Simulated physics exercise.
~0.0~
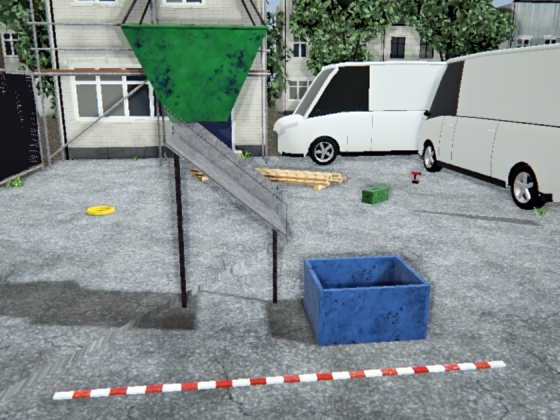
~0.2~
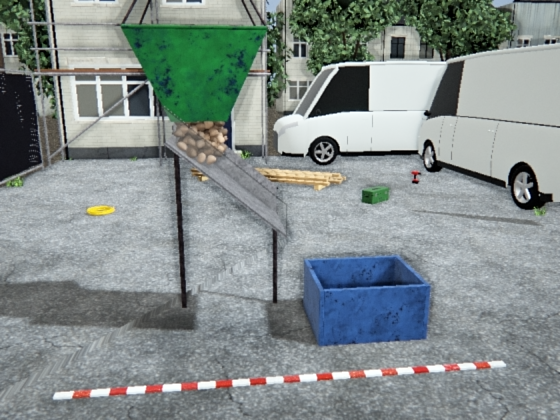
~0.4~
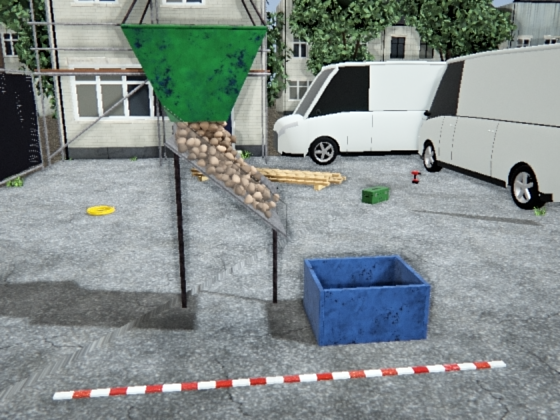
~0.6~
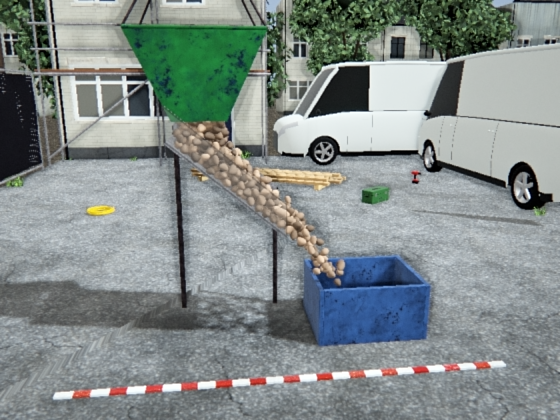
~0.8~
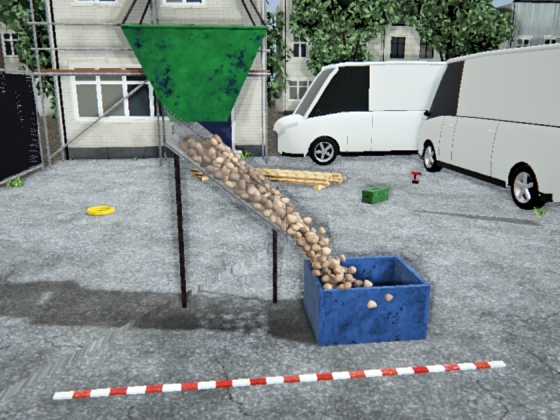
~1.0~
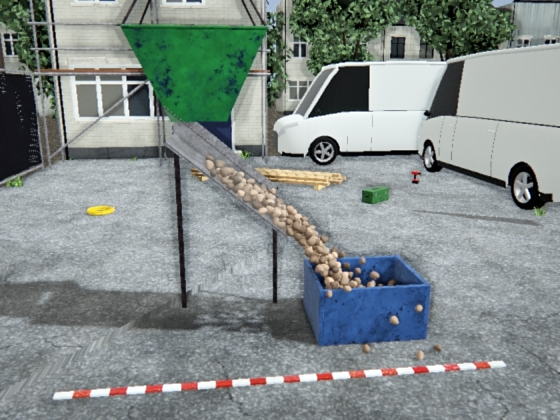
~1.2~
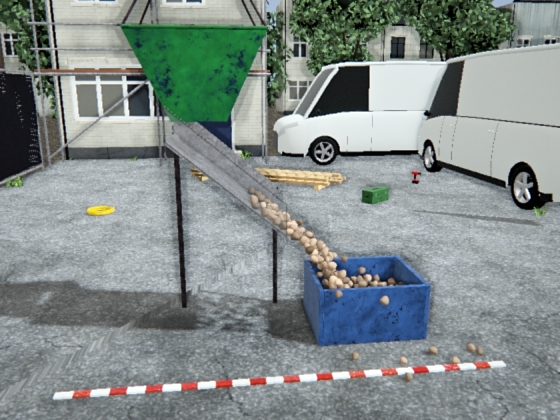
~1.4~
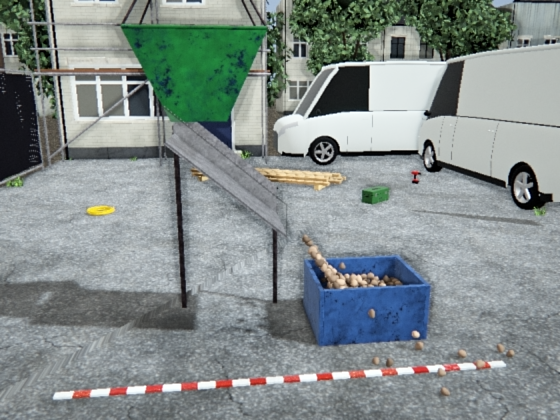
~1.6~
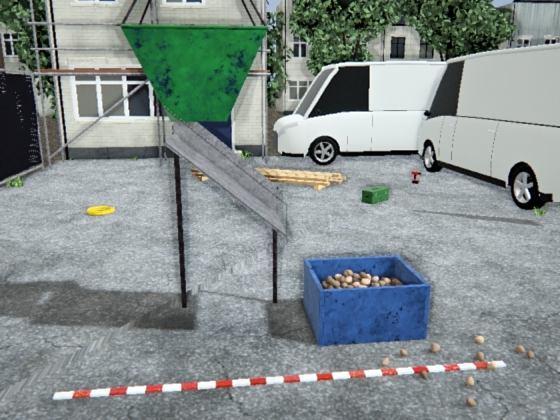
In the video, brown stones pour from a raised green skip, slide right down a sloping steel chute and drop into a blue bin on the paved ground. Most settle inside the bin, while a few bounce out and come to rest on the ground to its right.
